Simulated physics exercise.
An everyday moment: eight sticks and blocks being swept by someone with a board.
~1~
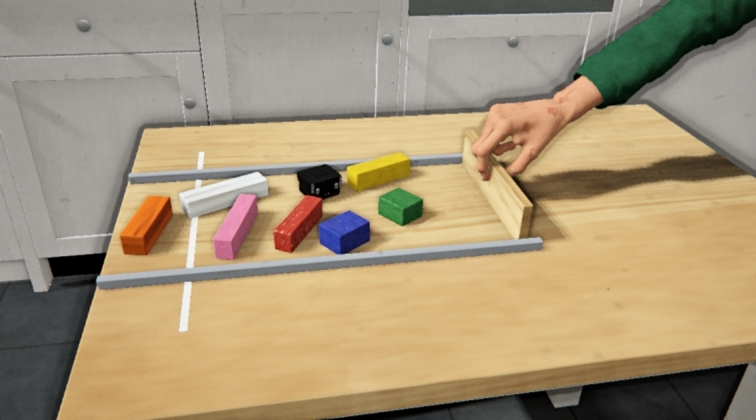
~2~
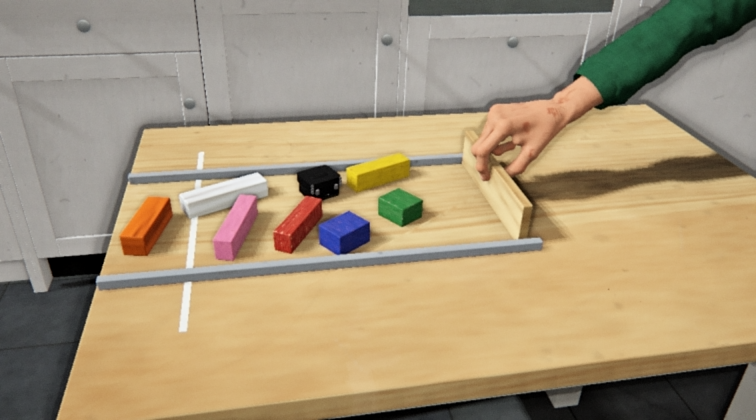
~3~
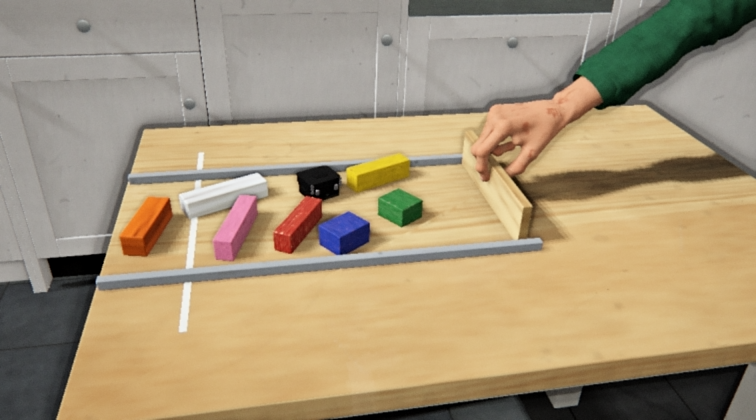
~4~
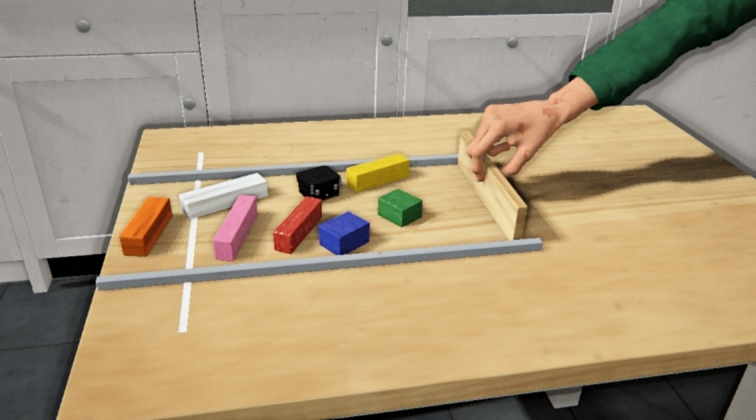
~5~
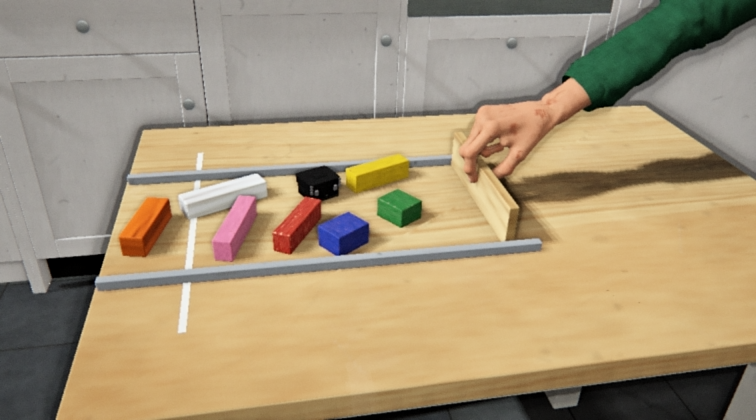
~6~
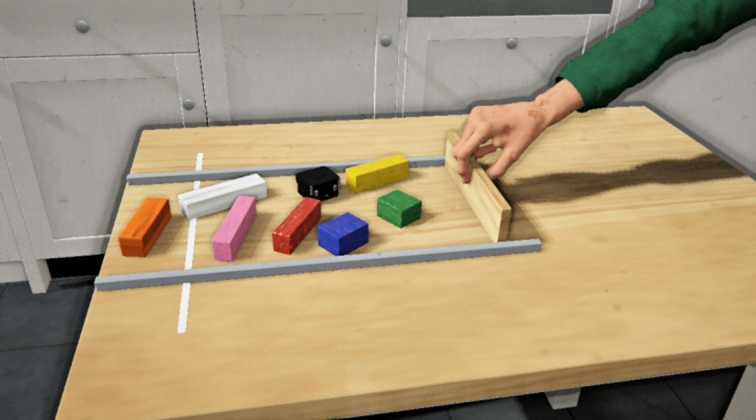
In the video, a hand holds a wooden board upright between two gray rails on a table, beside eight colorful sticks and blocks, then slides the board slightly left while the pieces stay almost still.
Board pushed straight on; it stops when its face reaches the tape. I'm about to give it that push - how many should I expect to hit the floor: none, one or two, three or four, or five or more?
Expect one or two.
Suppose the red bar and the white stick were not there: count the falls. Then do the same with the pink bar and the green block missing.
In order, the numbers are 1 and 0.
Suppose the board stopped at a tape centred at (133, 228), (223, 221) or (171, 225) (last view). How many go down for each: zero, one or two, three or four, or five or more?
Result per tape, as listed: Five or over; zero; three or four.
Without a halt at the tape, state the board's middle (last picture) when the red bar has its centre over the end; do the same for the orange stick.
The red bar gives roughly (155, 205), the orange stick roughly (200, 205).
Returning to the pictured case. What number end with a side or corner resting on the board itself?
At rest, 3 are in contact.
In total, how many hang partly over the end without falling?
The total comes out at 1.
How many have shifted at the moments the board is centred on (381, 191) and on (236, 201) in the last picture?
First position 3; second position 8.
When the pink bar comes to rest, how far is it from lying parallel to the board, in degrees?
The angle comes out near 0 degrees.
A little later, none off yet; orange stick at rest near (146, 226); white stick at rest near (224, 196); pink bar at rest near (236, 227).
Next, none off yet; orange stick at rest near (146, 226); white stick at rest near (222, 196); pink bar shifted a little near (216, 239).
Later still, none off yet; orange stick shifted a little near (133, 231); white stick shifted a little near (180, 193); pink bar shifted about its own width near (170, 243).
When it is over, the number that fall off is one or two; down, orange stick.
